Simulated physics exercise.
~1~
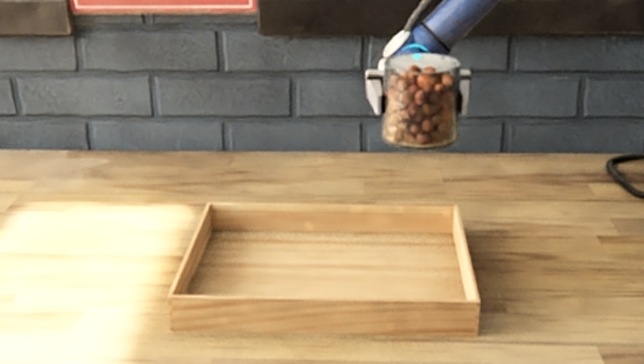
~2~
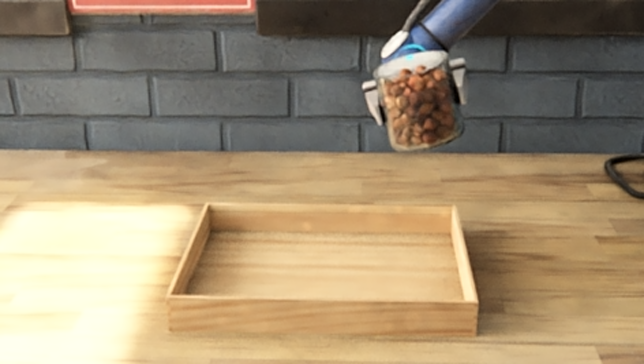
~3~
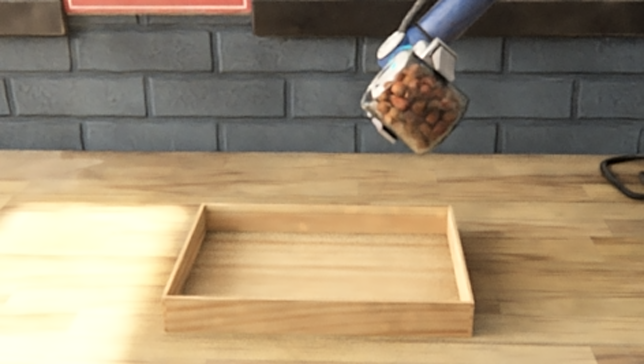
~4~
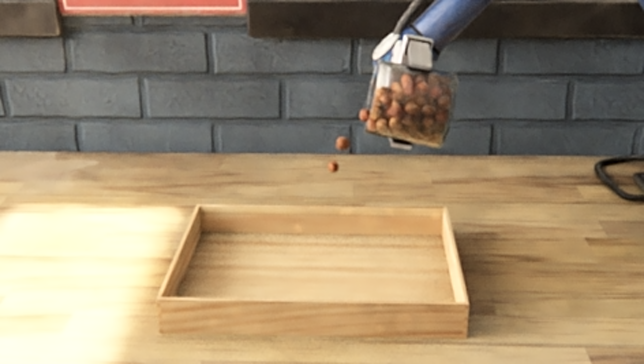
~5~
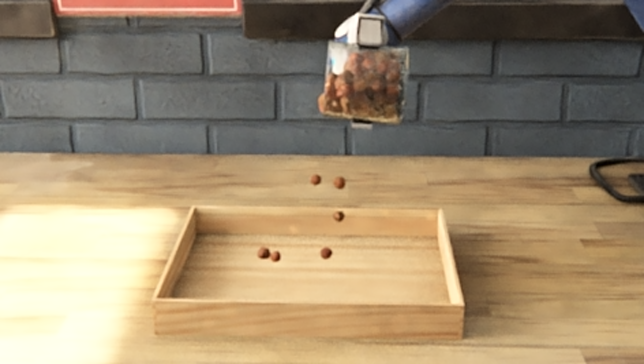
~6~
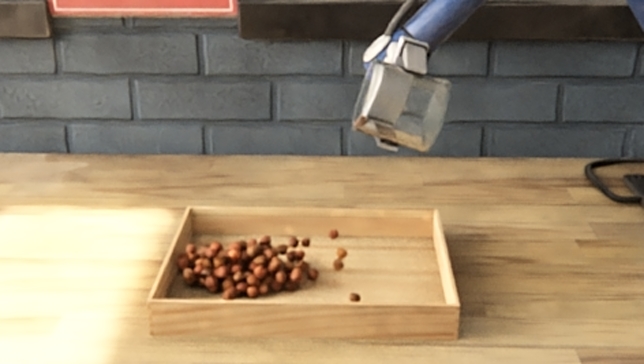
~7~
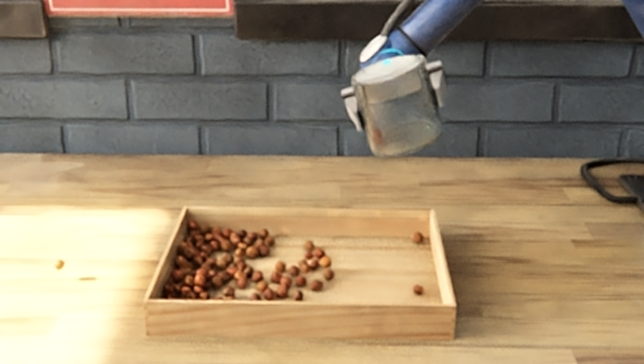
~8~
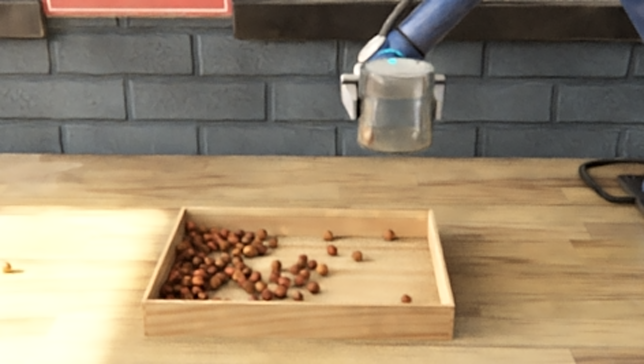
The footage shows a blue robotic arm tipping a clear cup of hazelnuts toward the left and pouring them into a shallow wooden tray, then turning the nearly empty cup upright while most nuts rest in the tray and a stray one lies on the table at left.
